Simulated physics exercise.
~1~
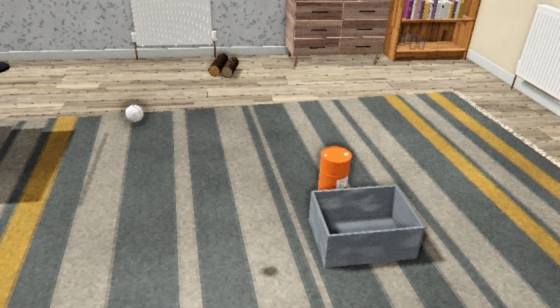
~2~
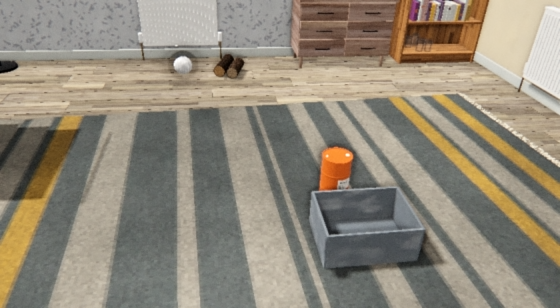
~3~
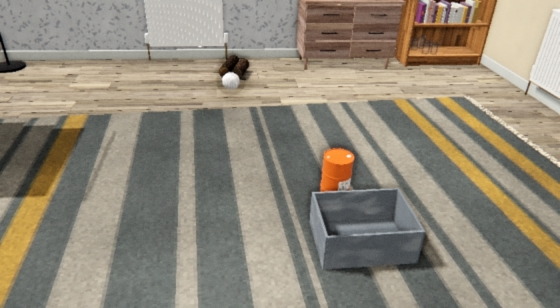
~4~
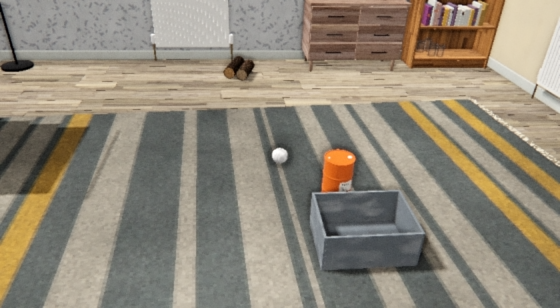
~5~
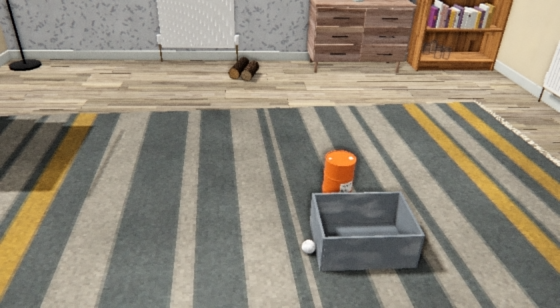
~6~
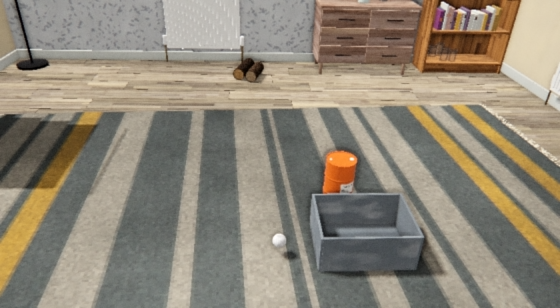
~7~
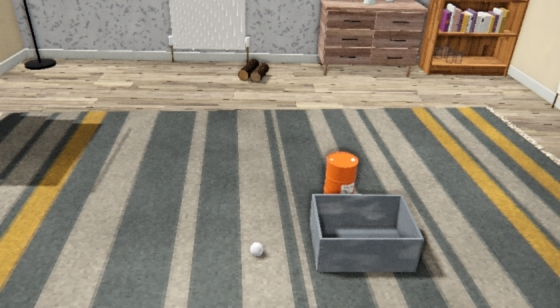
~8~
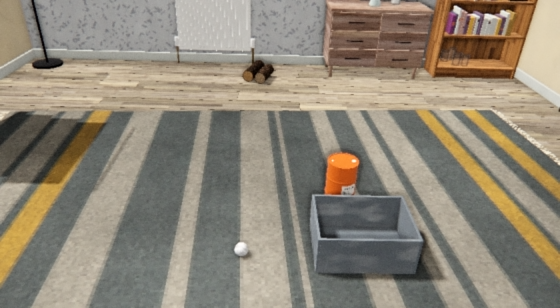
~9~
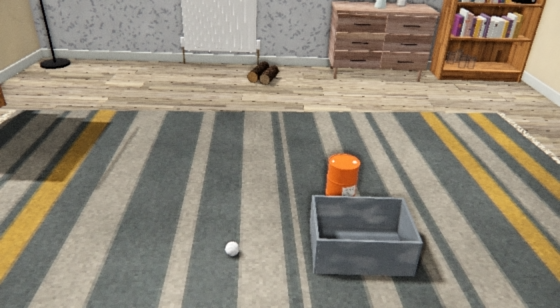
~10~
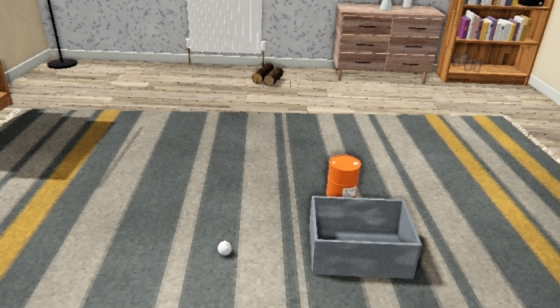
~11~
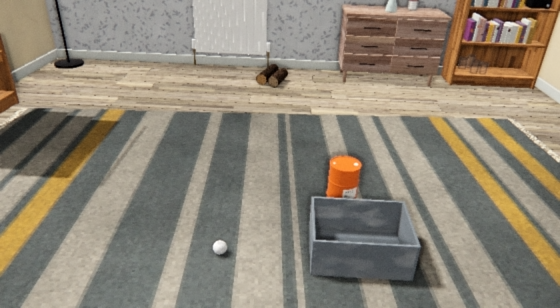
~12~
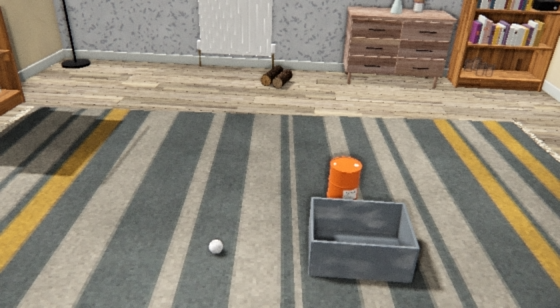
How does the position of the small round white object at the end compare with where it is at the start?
At the start it appears toward the upper left, near the far edge of the rug. At the end it lies much nearer the viewer and farther right, on the rug to the left of the grey box.
On the rug, a white object drops beside the box, rolls left and stops outside.
